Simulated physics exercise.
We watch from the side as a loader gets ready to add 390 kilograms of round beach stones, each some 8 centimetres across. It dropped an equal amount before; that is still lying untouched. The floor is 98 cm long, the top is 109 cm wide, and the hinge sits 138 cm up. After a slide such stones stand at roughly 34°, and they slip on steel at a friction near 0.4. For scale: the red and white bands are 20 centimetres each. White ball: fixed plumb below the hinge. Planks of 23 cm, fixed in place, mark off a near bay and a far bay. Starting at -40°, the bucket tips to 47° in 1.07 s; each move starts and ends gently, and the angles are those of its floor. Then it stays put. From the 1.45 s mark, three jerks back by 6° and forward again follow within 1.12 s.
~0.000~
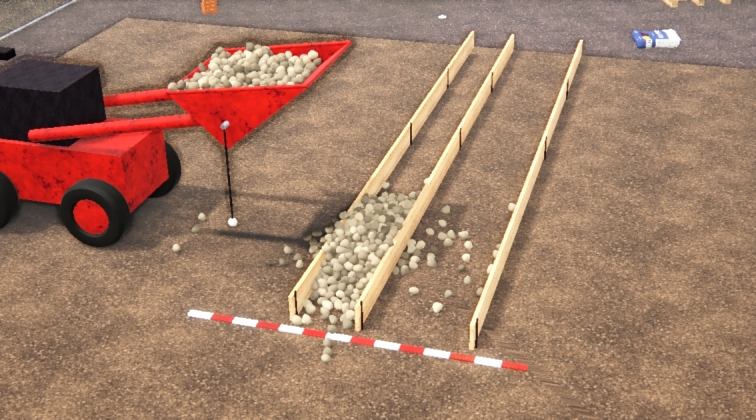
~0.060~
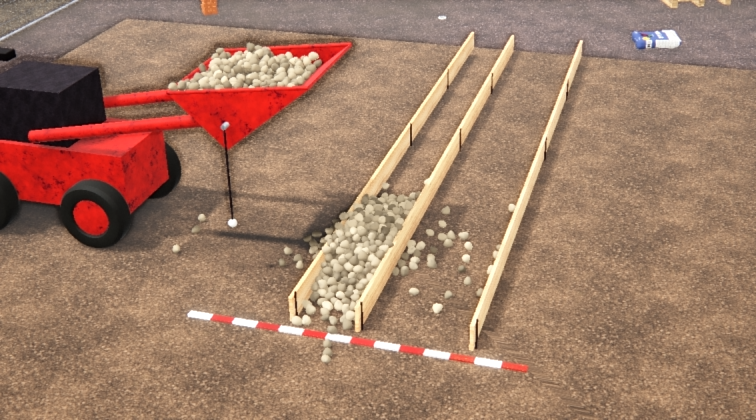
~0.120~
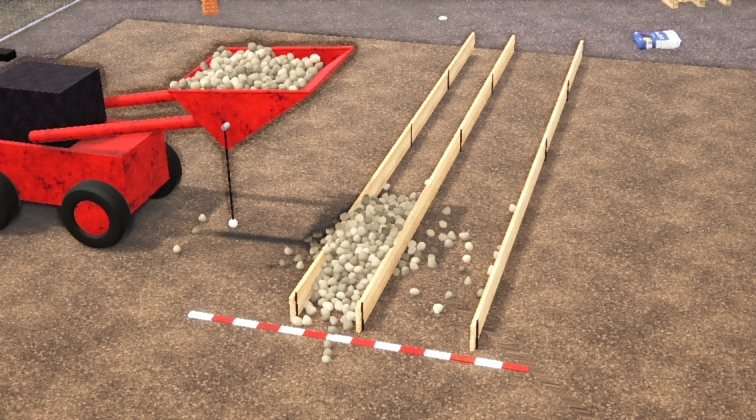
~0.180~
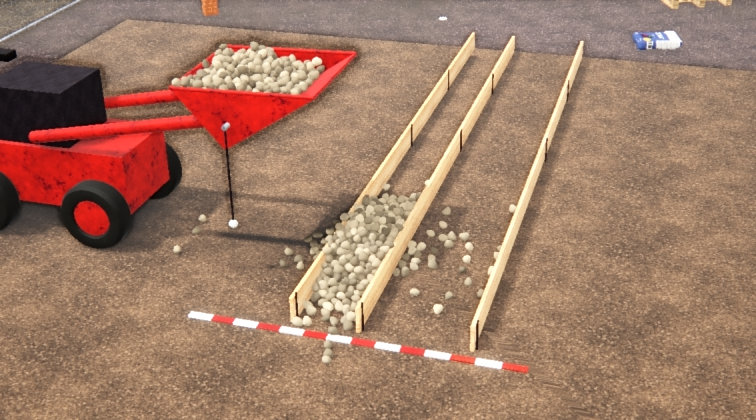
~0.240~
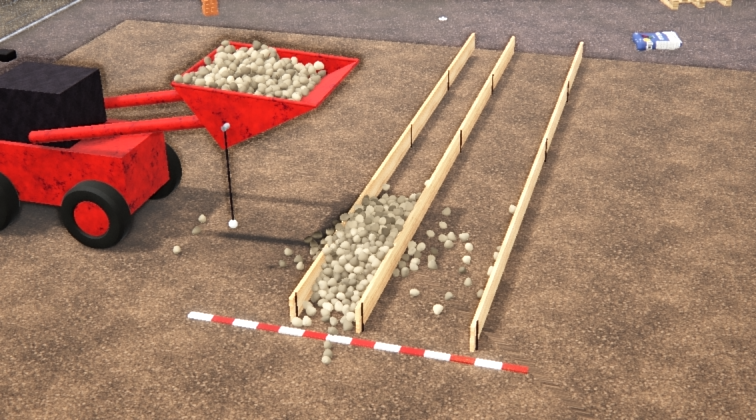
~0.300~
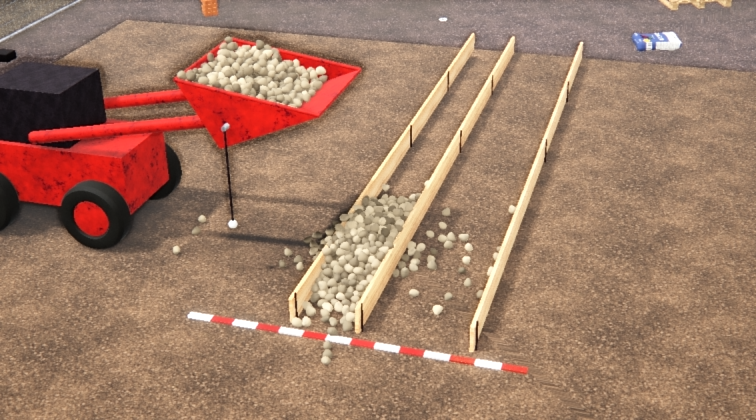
A red loader slowly tilts its raised bucket of pale stones beside the wooden boards.
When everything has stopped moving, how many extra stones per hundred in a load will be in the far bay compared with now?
About 15 per hundred.
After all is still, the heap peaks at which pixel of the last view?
Around (367, 218).
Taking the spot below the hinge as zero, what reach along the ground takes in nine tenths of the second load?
Roughly 140 cm ahead of it.
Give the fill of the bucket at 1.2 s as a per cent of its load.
40 %.
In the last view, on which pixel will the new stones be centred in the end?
Roughly pixel (344, 242) in the last view.
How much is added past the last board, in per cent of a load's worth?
About 0 per cent.
After 0.8 s the floor is at 33°; in per cent of one load, 100 in the bucket, 3 short of the bays, 92 in the near bay, 5 in the far bay; the foremost stones are at (486, 261).
After 1.2 s the floor is at 47°; in per cent of one load, 42 in the bucket, 42 short of the bays, 111 in the near bay, 5 in the far bay; the foremost stones are at (486, 261).
After 3.0 s the floor is at 47°; in per cent of one load, 0 in the bucket, 51 short of the bays, 129 in the near bay, 20 in the far bay; the foremost stones are at (495, 266).
After 5.6 s the floor is at 47°; in per cent of one load, 0 in the bucket, 51 short of the bays, 129 in the near bay, 20 in the far bay; the foremost stones are at (495, 266). Net gain in the far bay, 15.
